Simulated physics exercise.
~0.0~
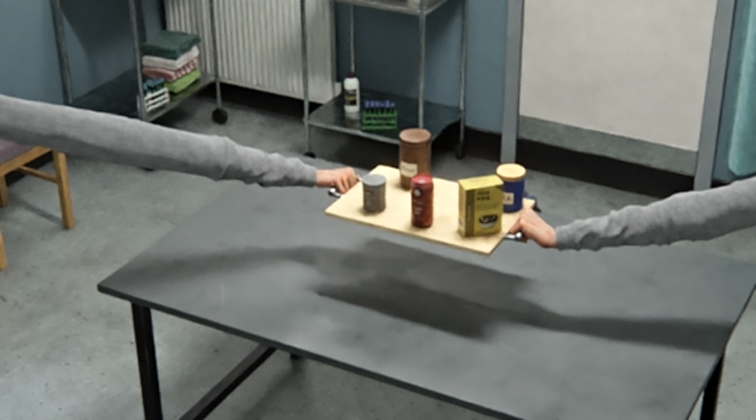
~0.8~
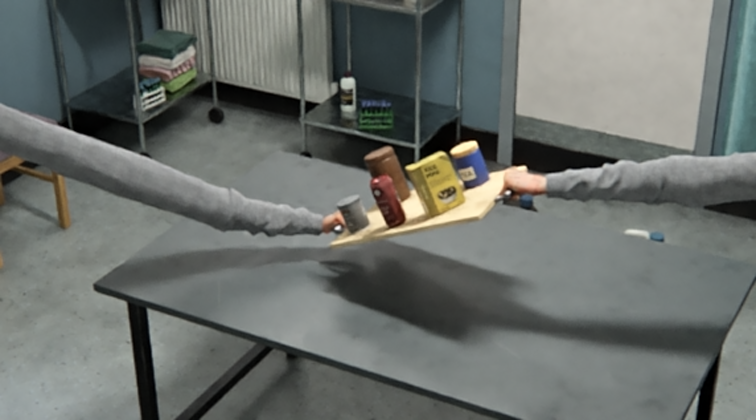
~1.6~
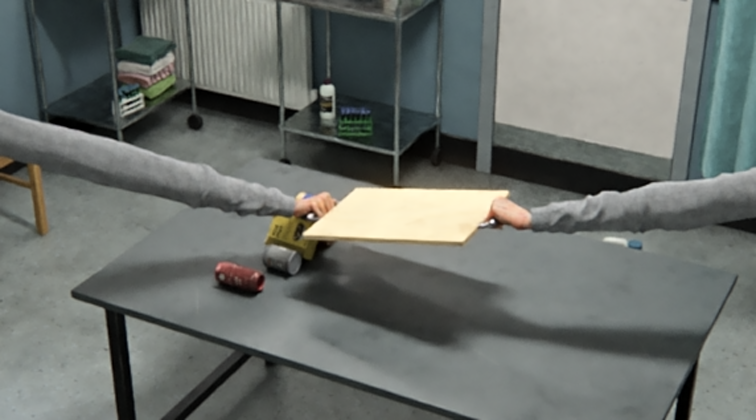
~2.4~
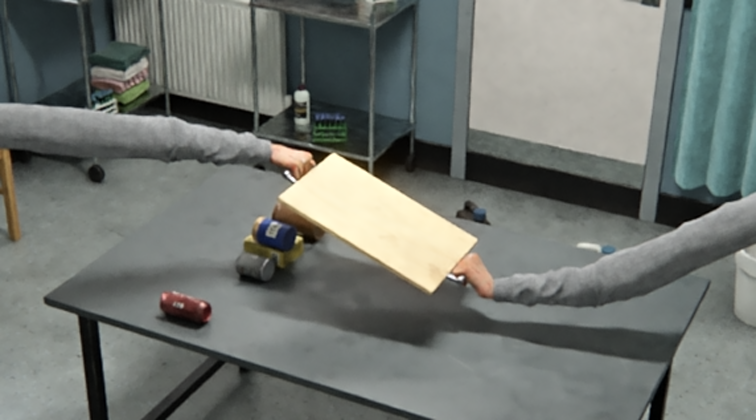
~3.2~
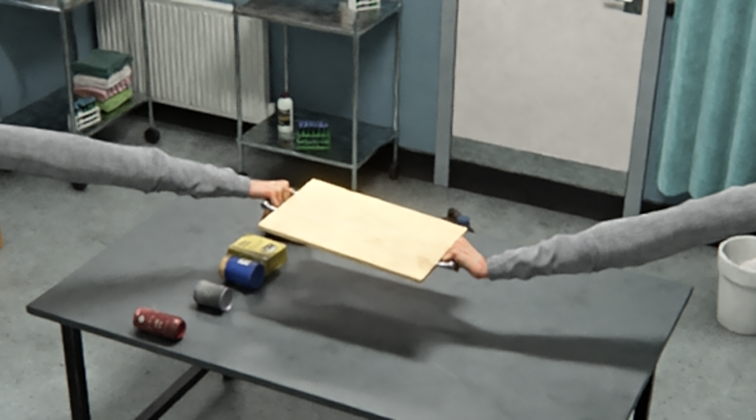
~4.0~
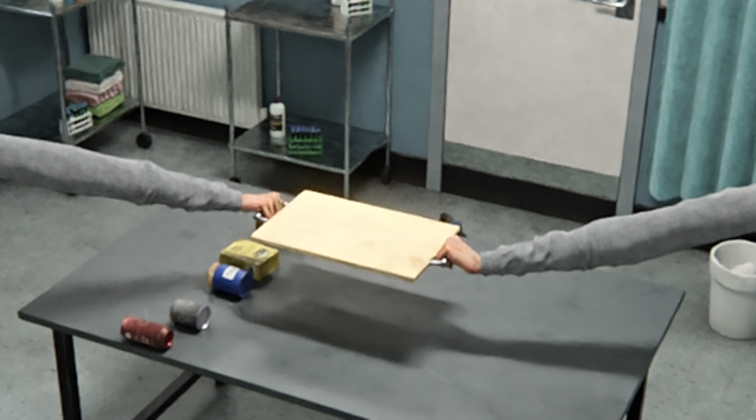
Two hands tipping a rimless wooden tray left, spilling tins, jars and a yellow packet onto a table, then levelling it empty.
